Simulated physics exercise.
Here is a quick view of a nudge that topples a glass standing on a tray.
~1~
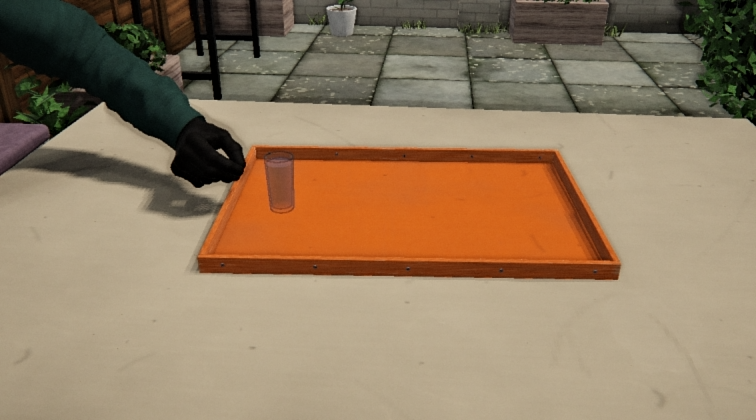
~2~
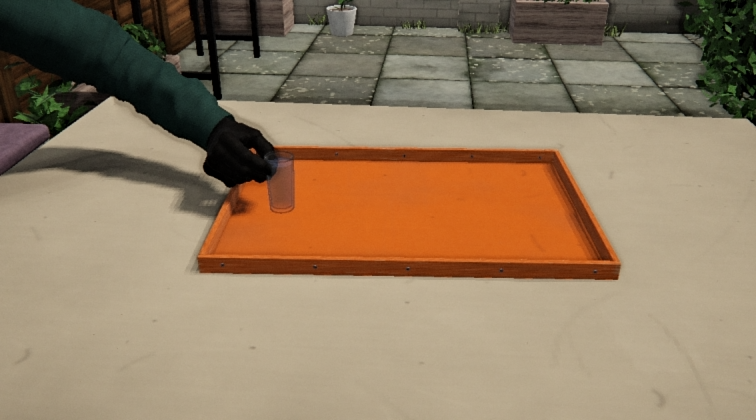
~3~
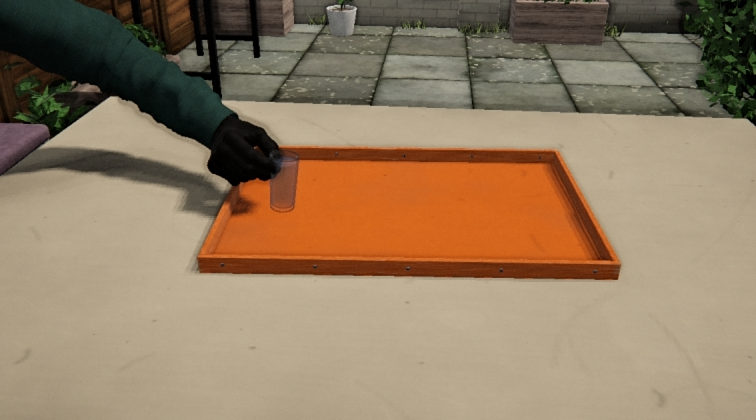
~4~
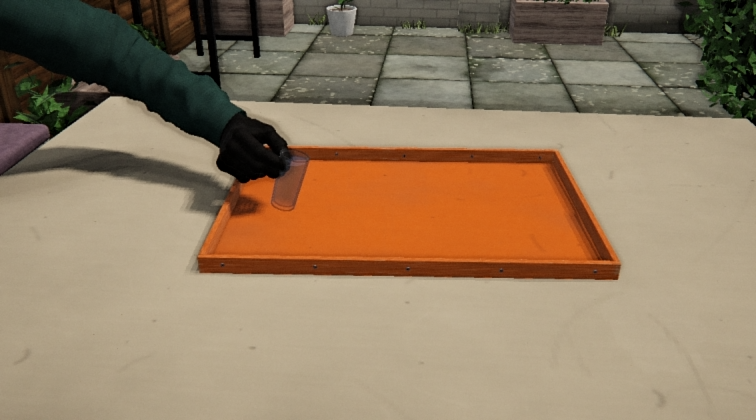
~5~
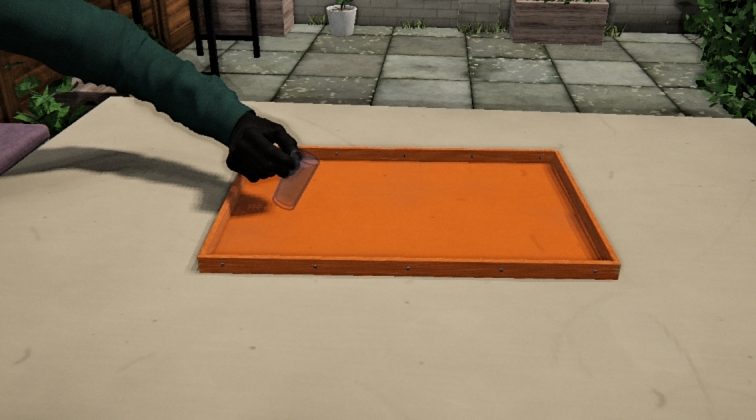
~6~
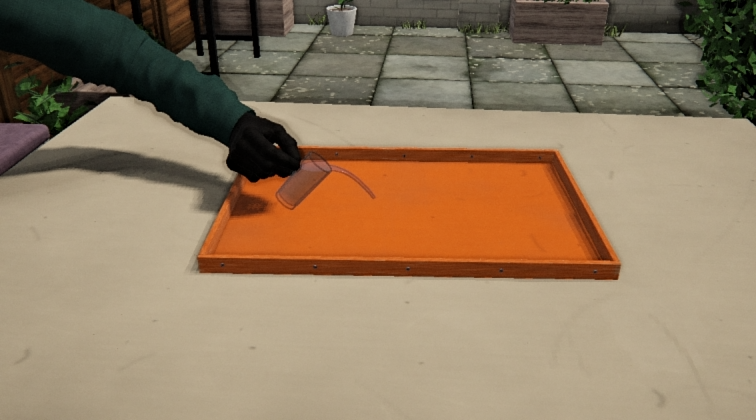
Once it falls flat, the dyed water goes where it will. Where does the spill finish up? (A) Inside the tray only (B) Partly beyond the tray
The answer is A.
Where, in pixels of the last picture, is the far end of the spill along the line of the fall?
Around (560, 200).
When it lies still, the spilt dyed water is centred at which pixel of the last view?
The centre settles near (480, 206) in the last view.
A moment on, the glass lies in the tray; the puddle covers about as much as a plate; the rim holds it.
Further on, the puddle covers about as much as a plate; the rim holds it.
When it is over, the puddle covers about as much as a plate; the rim holds it.
